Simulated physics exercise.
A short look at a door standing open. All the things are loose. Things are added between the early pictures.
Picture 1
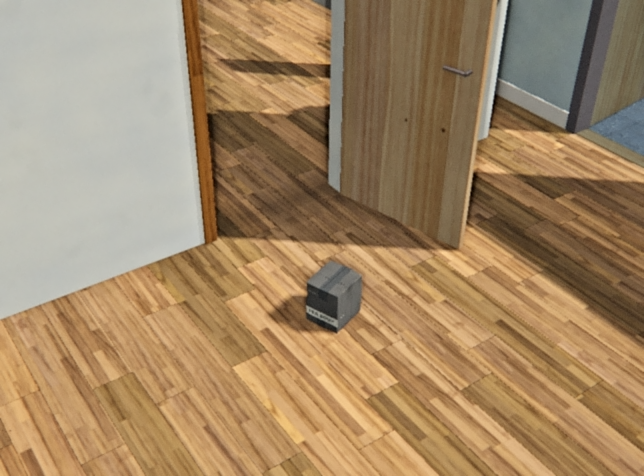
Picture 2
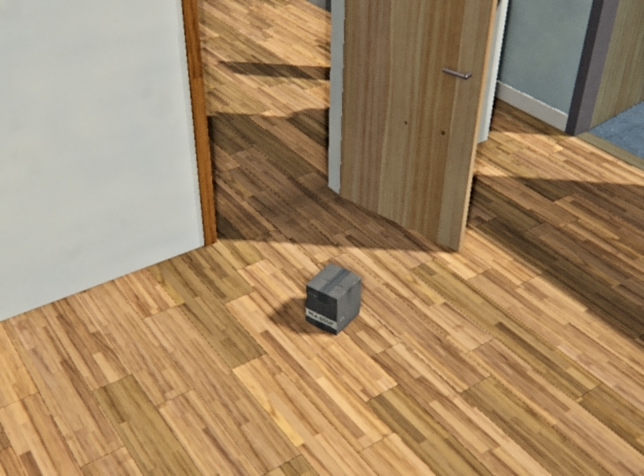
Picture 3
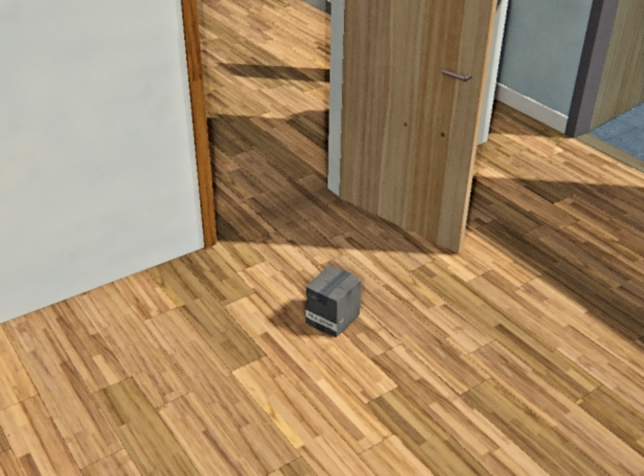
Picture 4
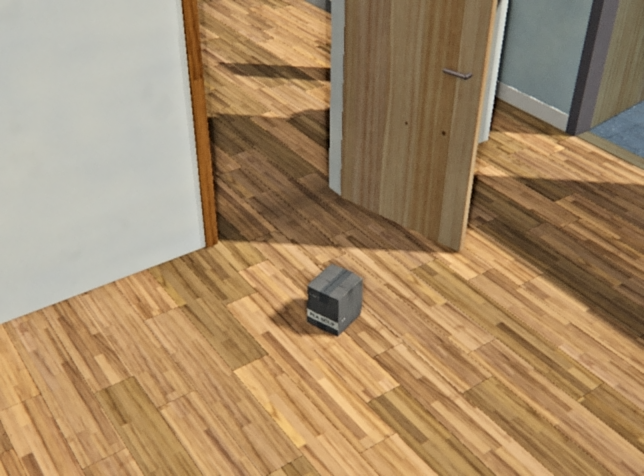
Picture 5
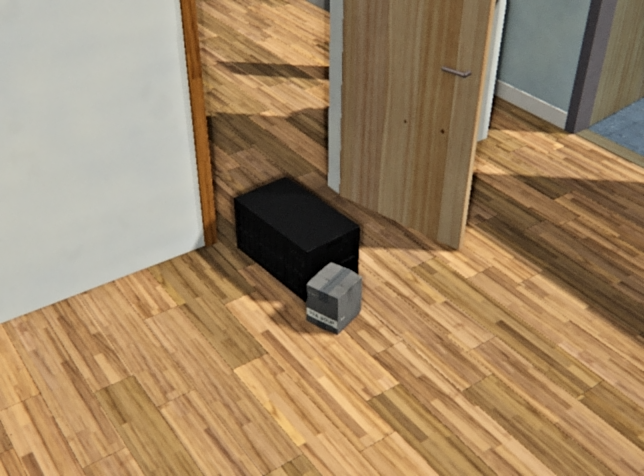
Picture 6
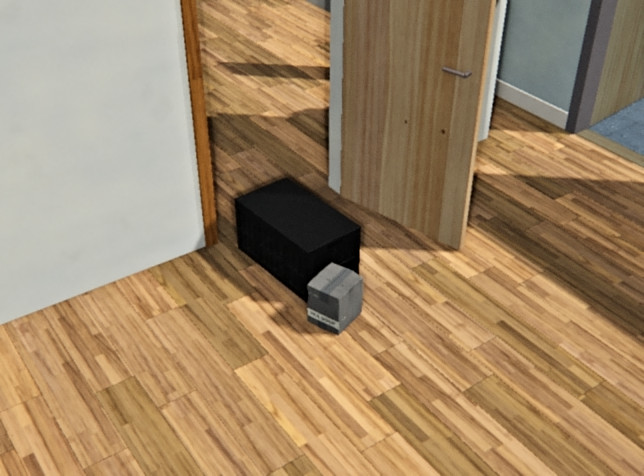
In a room with a wood-plank floor, a small grey box sat still near a wide-open door, then a larger black chest appeared right behind it, and neither the door nor the box noticeably moved.
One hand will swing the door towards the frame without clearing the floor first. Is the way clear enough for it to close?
Outcome: The door is blocked.
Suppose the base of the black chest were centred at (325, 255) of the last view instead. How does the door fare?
Then it stops short.
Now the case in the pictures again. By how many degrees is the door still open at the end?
About 60°.
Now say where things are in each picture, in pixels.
In the first picture, door wide open and still; grey box (334, 297).
In the second picture, door wide open and still; grey box (333, 299).
In the third picture, door wide open and still; grey box (333, 301).
In the fourth picture, door wide open and still; grey box (335, 300).
In the fifth picture, door wide open and still; grey box (334, 298).
In the sixth picture, door wide open and still; black chest (297, 238); grey box (335, 299).
Then, 0.60 s later than the last frame, open by 88°.
Then, 1.00 s later than the last frame, open by 70°.
When it is over, open by 60°; both as before. End places, in pixels of the last picture, black chest near (294, 238).
